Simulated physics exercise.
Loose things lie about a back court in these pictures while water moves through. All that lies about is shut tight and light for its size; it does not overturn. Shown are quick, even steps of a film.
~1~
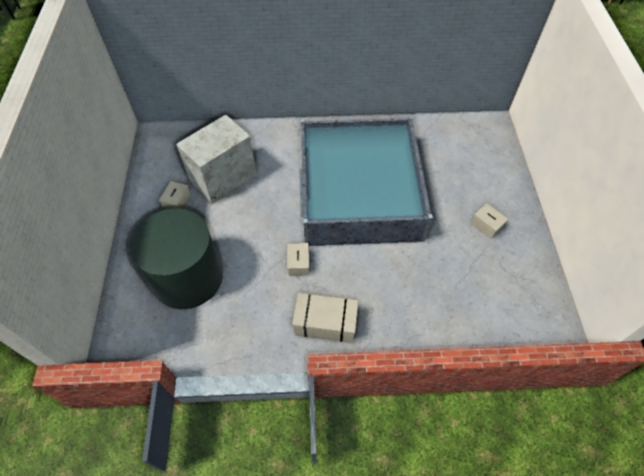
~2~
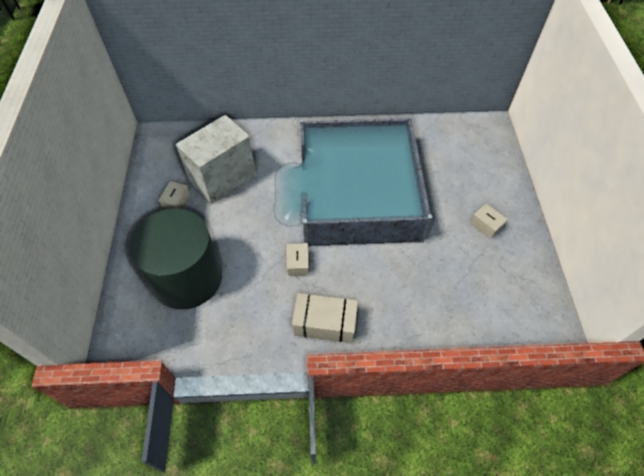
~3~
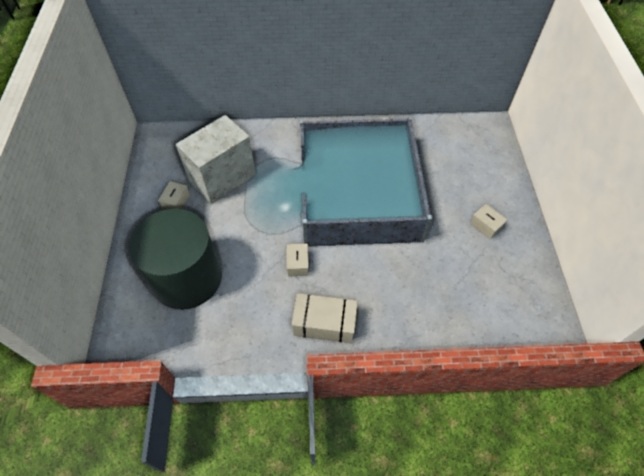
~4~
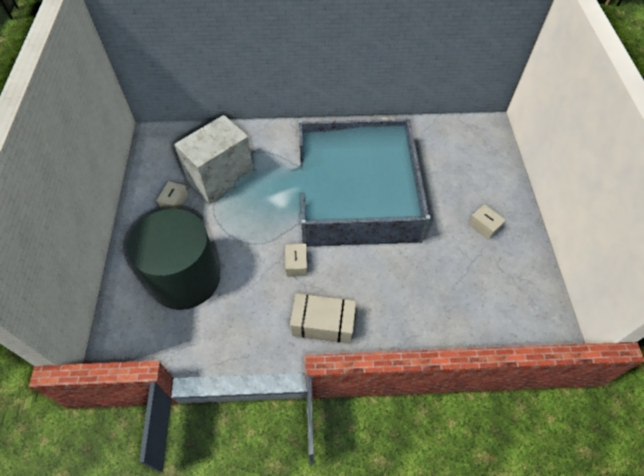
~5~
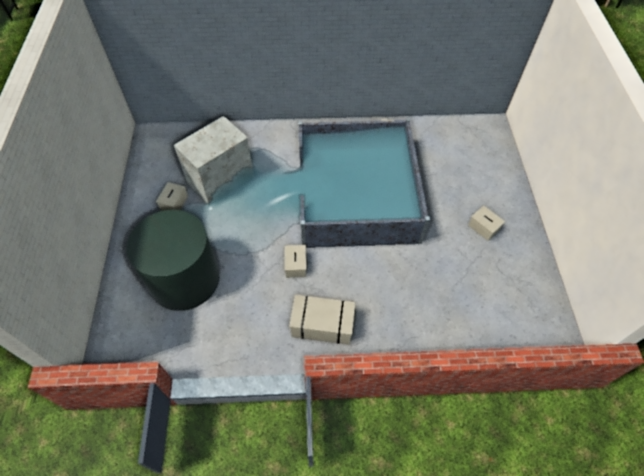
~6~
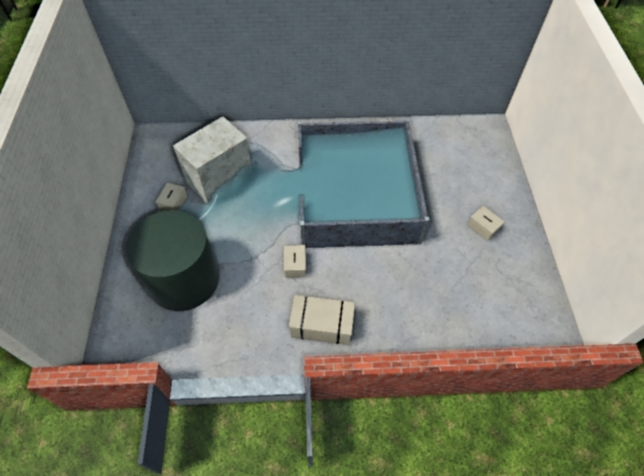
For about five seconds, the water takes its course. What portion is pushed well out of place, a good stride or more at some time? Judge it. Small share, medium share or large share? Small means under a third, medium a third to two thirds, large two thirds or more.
A small share.
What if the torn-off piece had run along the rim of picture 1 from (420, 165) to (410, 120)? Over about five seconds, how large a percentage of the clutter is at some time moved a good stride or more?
Close to 20 in a hundred.
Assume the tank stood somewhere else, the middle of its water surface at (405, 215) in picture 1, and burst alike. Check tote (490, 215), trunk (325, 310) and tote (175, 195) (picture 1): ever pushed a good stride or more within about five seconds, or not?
Object by object, in turn: Lingered near its place, lingered near its place, travelled a good distance.
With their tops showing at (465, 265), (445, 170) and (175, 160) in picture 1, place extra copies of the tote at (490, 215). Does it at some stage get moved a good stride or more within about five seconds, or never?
Going by the order given: Stays in place, stays in place, stays in place.
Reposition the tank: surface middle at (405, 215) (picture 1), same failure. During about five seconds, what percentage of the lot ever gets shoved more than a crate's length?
Estimate: Some 40 per cent of them.
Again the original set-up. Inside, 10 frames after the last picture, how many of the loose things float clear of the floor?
0.
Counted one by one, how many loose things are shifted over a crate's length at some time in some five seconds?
It adds up to 0.
A moment on, 0 of 5 are well off their spots; 0 afloat.
Next, 0 of 5 are well off their spots; 0 afloat.
Later, 0 of 5 are well off their spots; 0 afloat.
In the end, 0 of 5 are well off their spots, and 0 have been at some point; 0 afloat.
